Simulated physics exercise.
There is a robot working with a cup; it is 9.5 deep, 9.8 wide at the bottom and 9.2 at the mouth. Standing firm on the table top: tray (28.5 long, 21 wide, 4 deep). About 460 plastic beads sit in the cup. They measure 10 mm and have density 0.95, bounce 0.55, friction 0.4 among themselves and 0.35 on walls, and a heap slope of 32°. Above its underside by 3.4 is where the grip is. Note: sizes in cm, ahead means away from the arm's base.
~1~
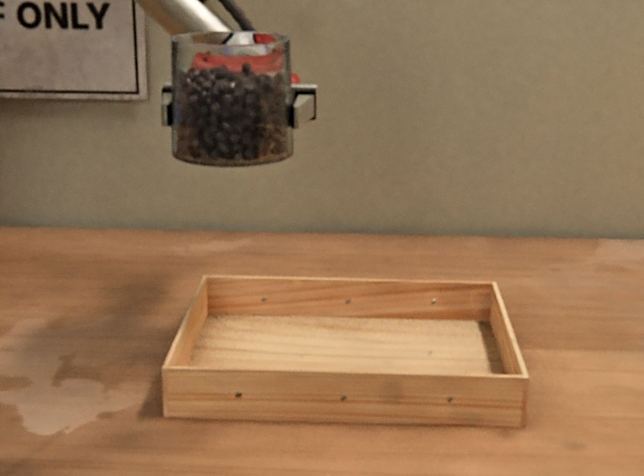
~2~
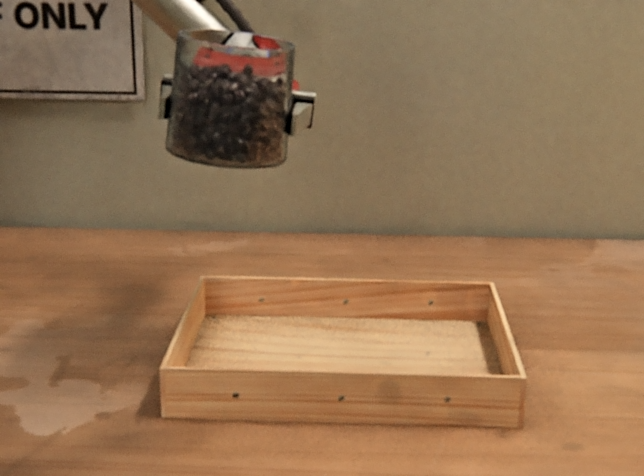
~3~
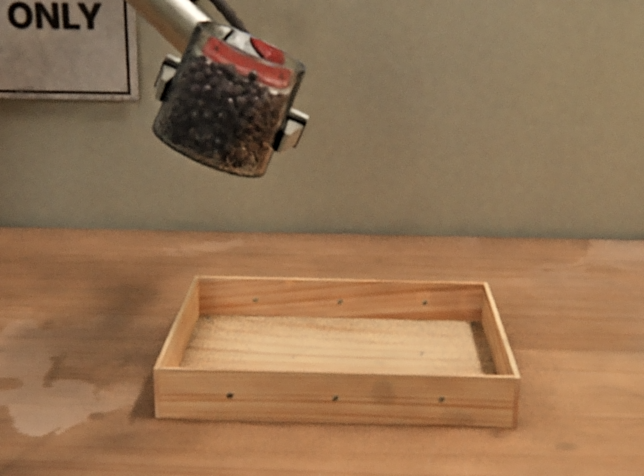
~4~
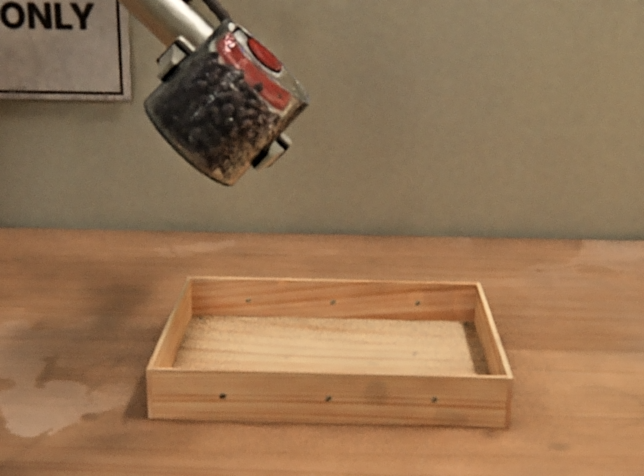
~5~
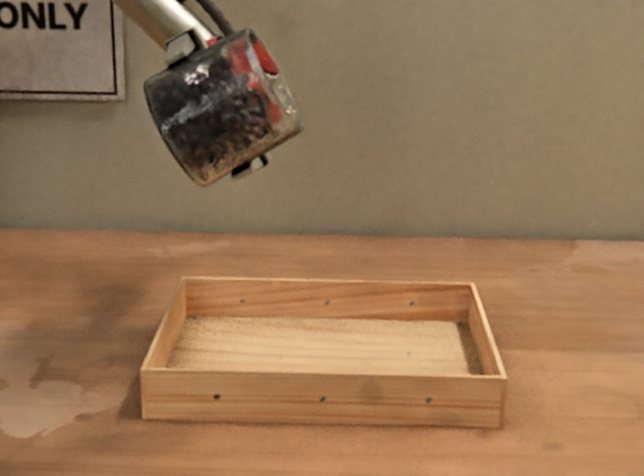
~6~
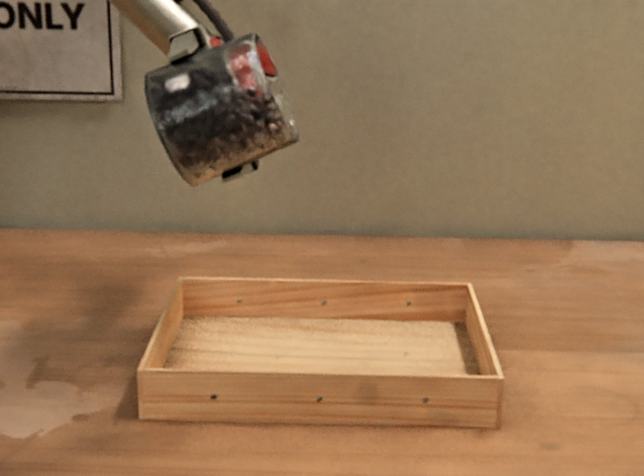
Above a shallow wooden tray on a table, a robot arm steadily tilting a clear cup of dark beads forward.
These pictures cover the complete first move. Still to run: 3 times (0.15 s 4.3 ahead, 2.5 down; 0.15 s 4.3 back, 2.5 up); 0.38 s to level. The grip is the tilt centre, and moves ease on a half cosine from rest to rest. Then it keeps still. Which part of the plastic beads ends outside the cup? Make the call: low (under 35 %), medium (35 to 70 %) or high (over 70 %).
My call: Low.
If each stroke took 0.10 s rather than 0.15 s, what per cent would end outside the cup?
In that case around 35 per cent.
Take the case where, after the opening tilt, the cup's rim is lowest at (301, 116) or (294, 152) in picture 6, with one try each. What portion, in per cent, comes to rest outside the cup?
Near 0 and 40 in a hundred.
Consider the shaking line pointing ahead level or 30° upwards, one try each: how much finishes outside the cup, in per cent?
Try one gives about 40 in a hundred, try two about 50 in a hundred.
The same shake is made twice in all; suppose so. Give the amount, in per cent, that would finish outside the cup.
Expected share: About 10 %.
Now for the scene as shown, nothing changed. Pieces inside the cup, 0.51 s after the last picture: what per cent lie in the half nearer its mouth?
My estimate is near 40 per cent.
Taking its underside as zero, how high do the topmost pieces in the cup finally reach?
I'd put it at close to 7.5 centimetres.
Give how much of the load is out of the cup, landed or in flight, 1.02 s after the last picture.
Roughly 15 percent.
Then, 0.51 s later, tilted 67° forward, highest piece 24 above the table; 426 in the cup, 20 in the tray, 9 in flight or on a rim.
Then, 1.02 s later, tilted 51° forward, highest piece 25 above the table; 395 in the cup, 58 in the tray, 2 on the table or floor.
Then, 1.48 s later, level, highest piece 27 above the table; 395 in the cup, 58 in the tray, 2 on the table or floor.
Then, 2.53 s later, level, highest piece 27 above the table; 395 in the cup, 58 in the tray, 2 on the table or floor.
At rest, 395 in the cup, 58 in the tray, 2 on the table or floor. That is 13 % outside the cup.
